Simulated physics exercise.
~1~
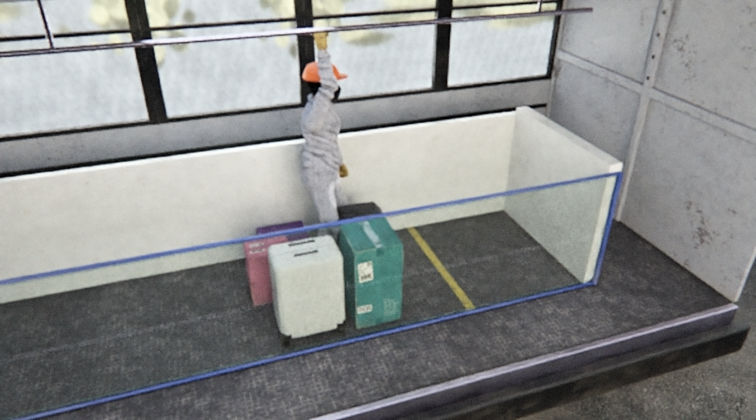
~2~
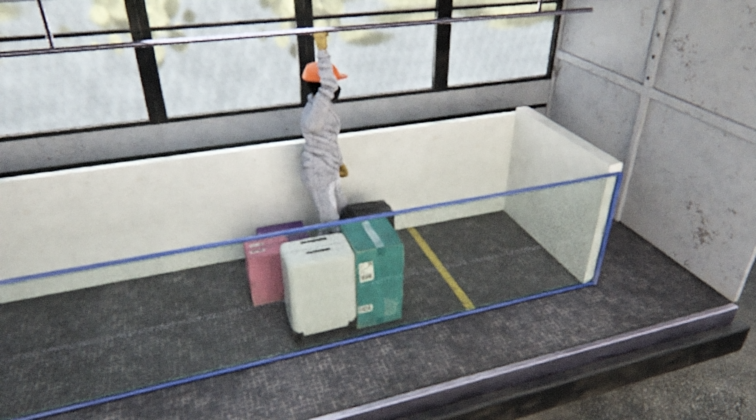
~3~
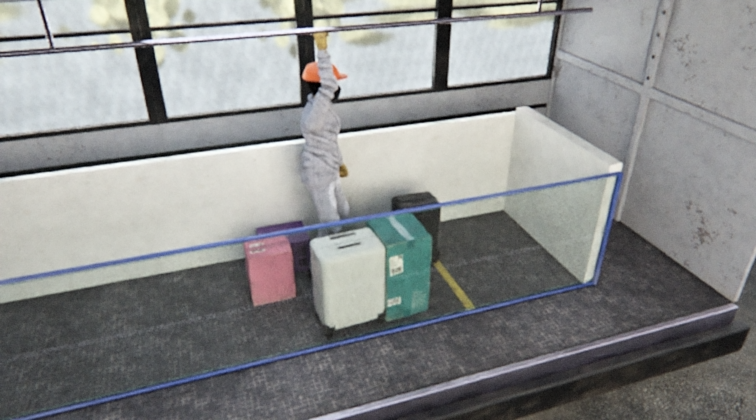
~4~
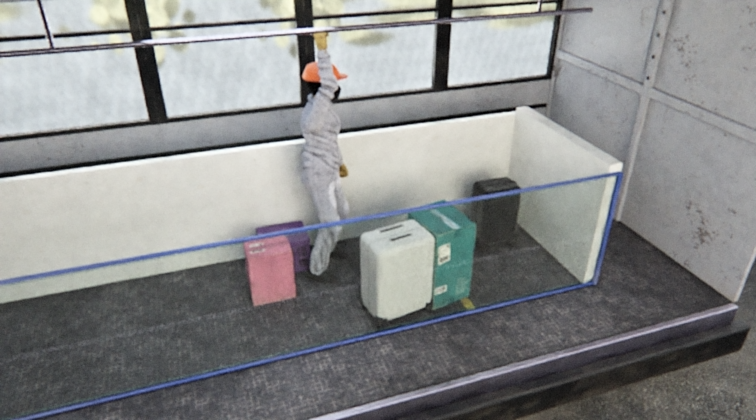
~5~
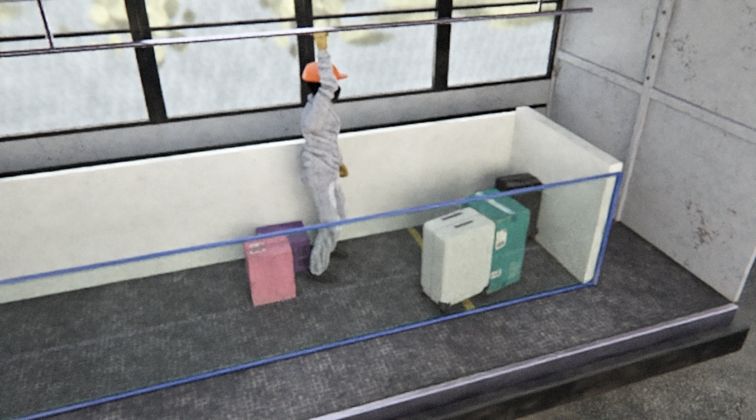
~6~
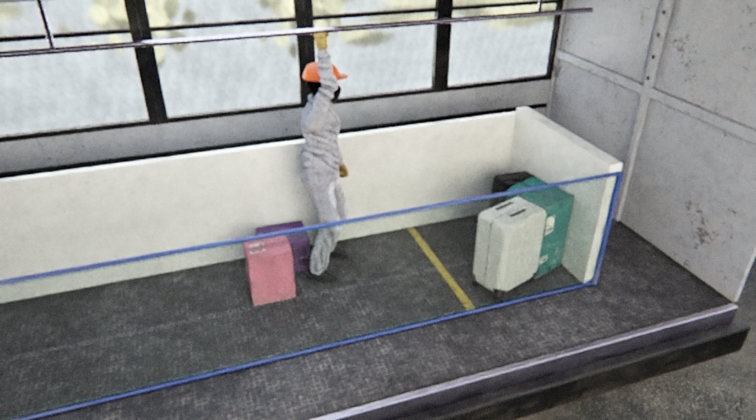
The clip shows a standing passenger in an orange cap holding an overhead rail while a white case, a teal bag and a black case slide right across a yellow line, ending upright and clustered near the end wall, as pink and purple luggage stays short of it.
